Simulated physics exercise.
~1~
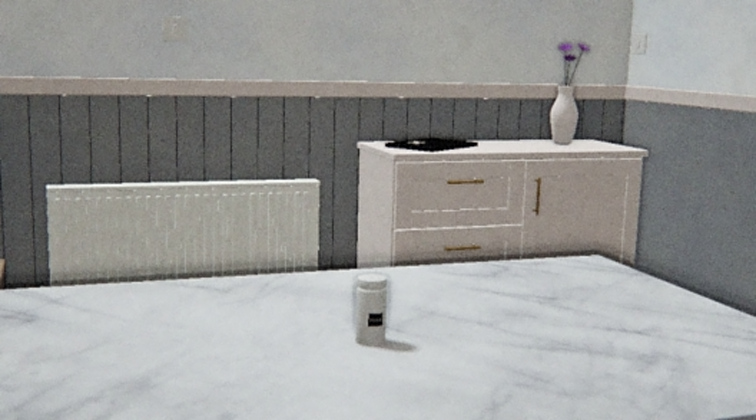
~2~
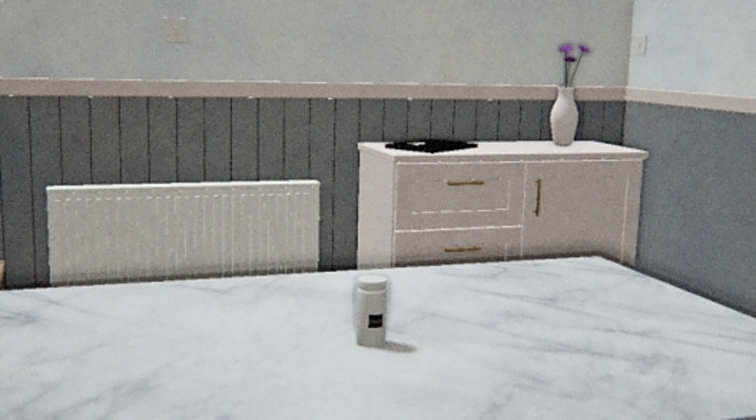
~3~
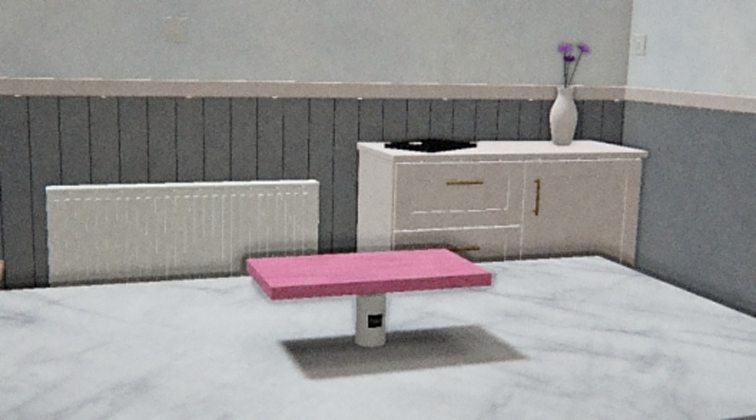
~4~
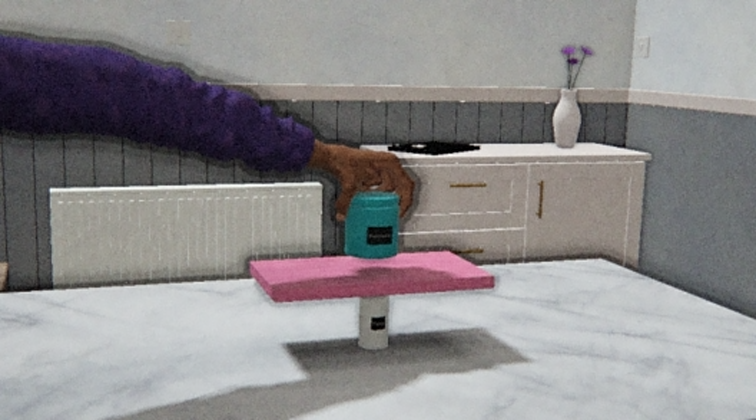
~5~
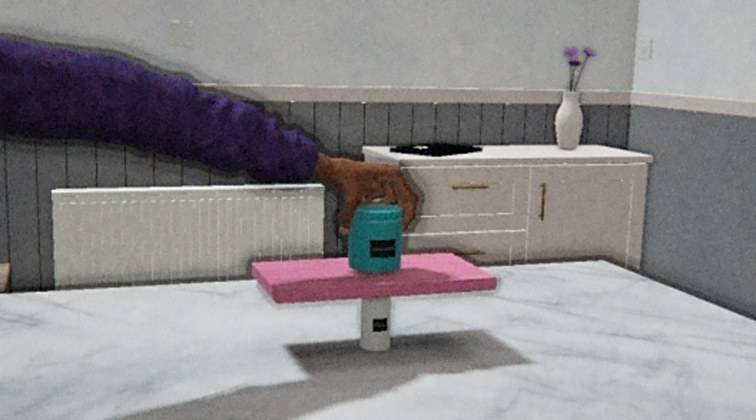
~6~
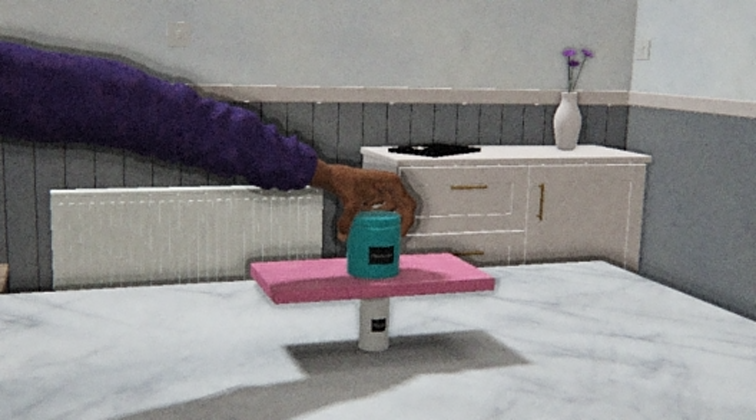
A room with grey panelled walls is seen from slightly above a white marbled tabletop, the view almost still. A small white container stands near the centre, with a white radiator behind on the left and a pale cabinet holding a vase of purple flowers on the right. A pink board appears across the container, then a purple-sleeved arm from the left lowers a turquoise jar onto it.
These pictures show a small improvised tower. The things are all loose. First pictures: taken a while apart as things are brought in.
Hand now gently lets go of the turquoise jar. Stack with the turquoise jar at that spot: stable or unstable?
I predict the stack will bear it.
Then, 0.20 s after the last picture, nothing has stirred.
Then, 0.50 s after the last picture, turquoise jar resting near (374, 245).
At rest, all 3 in place. Seen from the same camera at the end, turquoise jar near (374, 245). The stack stays up.
